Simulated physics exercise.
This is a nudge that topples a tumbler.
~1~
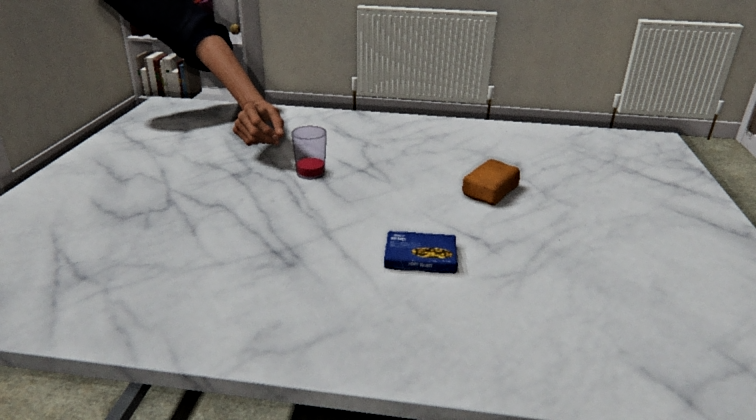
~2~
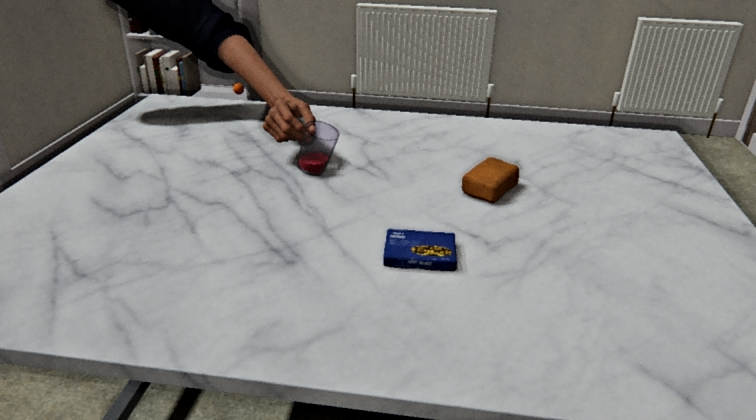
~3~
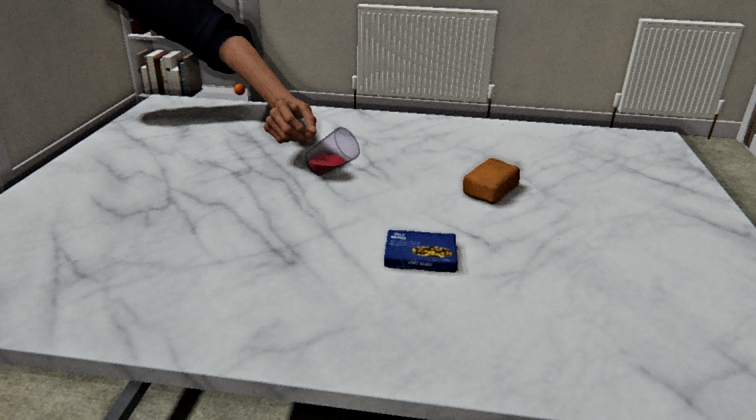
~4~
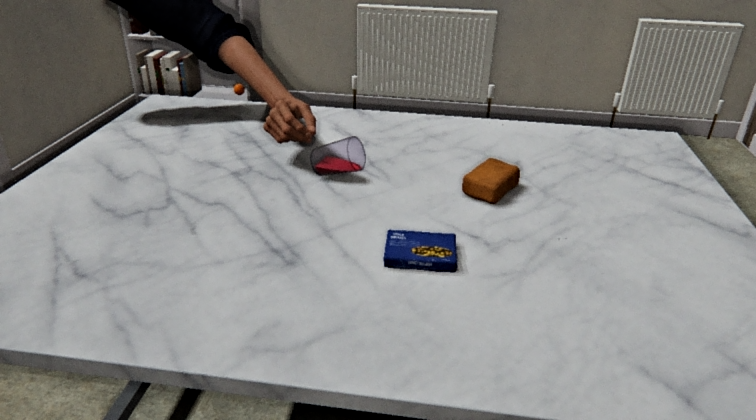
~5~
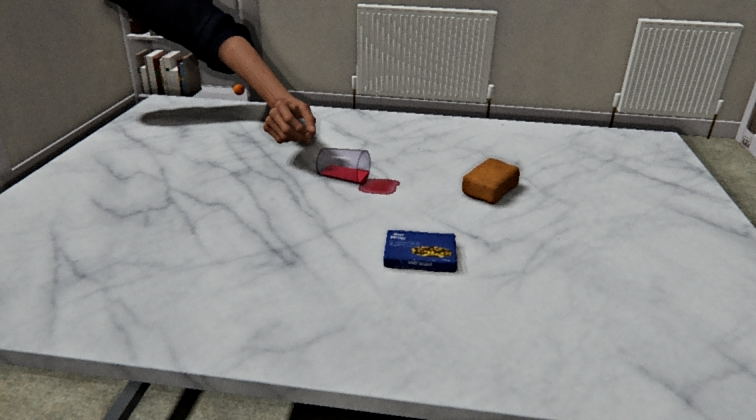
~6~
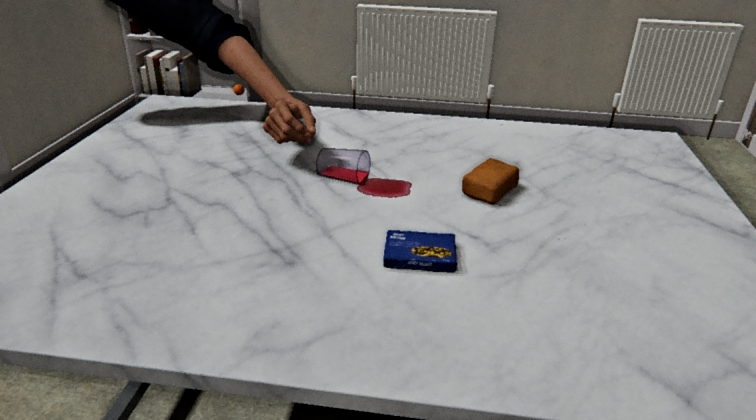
A hand reaches in from the upper left and presses its fingers against an upright clear tumbler holding a little red liquid on a marble table. The tumbler tips over to the right onto its side, and a red puddle spreads from its mouth, near a brown bread roll and blue packet.
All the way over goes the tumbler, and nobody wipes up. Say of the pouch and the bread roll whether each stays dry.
I expect the pouch will be left dry, I expect the bread roll will be left wet.
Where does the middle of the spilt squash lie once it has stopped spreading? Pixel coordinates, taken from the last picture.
About (444, 200).
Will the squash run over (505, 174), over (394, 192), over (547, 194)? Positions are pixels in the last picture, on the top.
Looks like the first is safe, the second covered and the third safe.
A moment on, the puddle covers about as much as a saucer; the pouch is untouched; the bread roll is reached.
When it is over, the puddle covers about as much as a saucer; the pouch is untouched; the bread roll is reached.
